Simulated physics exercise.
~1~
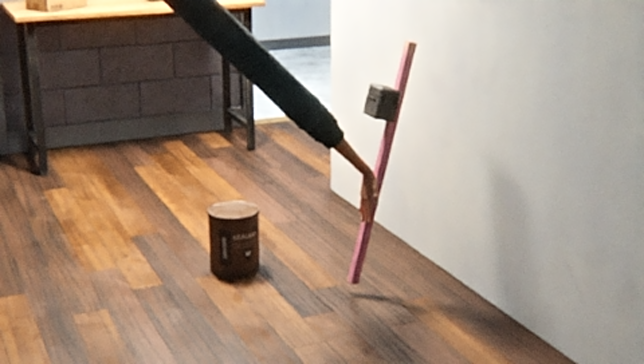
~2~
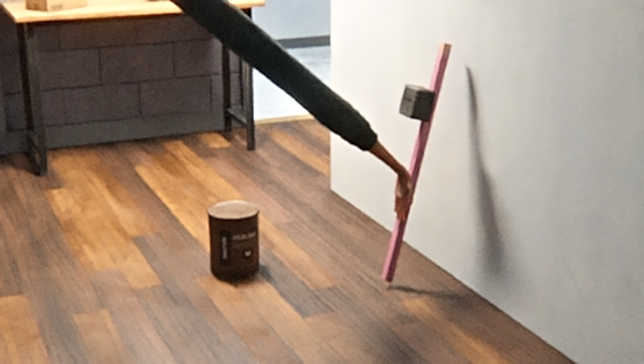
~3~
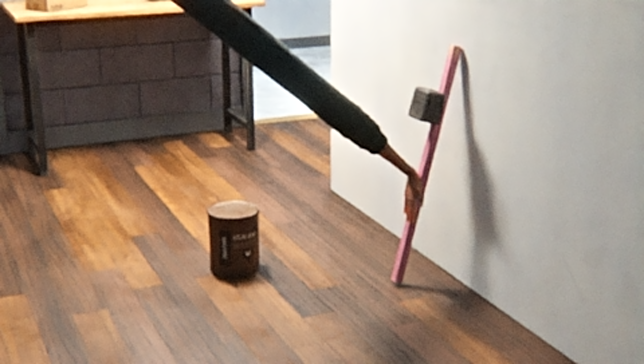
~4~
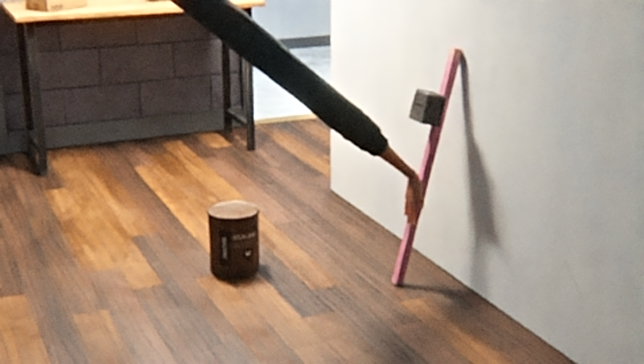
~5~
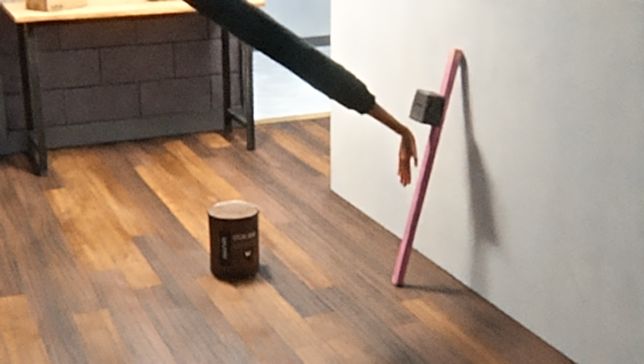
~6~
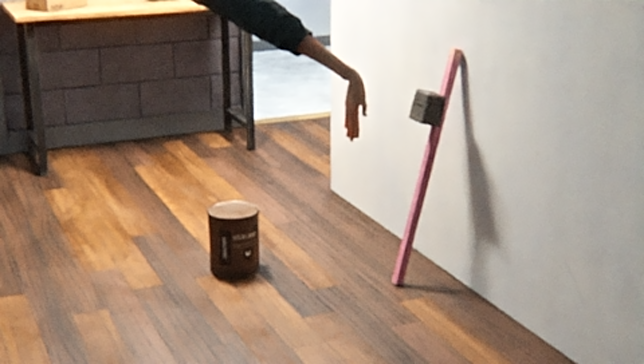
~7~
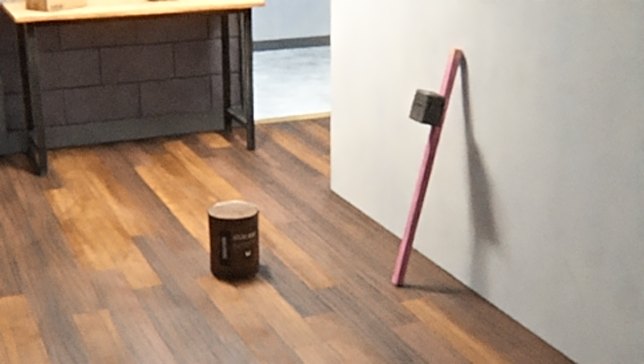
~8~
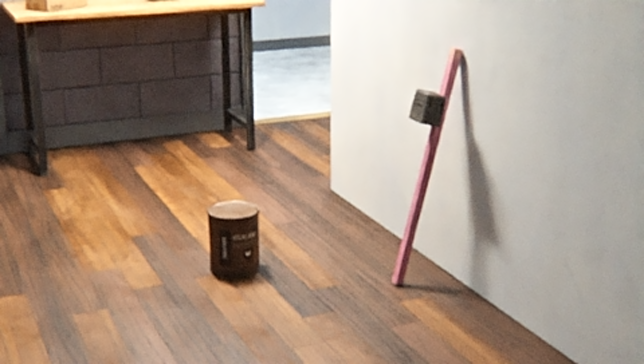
In a room with a wood plank floor, a brown pail stands near the middle while a dark-sleeved arm reaches in from the top, holding a pink pole with a small dark box attached to it. The hand moves the tilted pole to the right, toward a pale wall, until its top end rests against the surface. It holds the pole there briefly, then lets go and draws back up and to the left, out of view. The pole stays leaning on the wall, its foot in place on the floor, and the pail remains where it was.
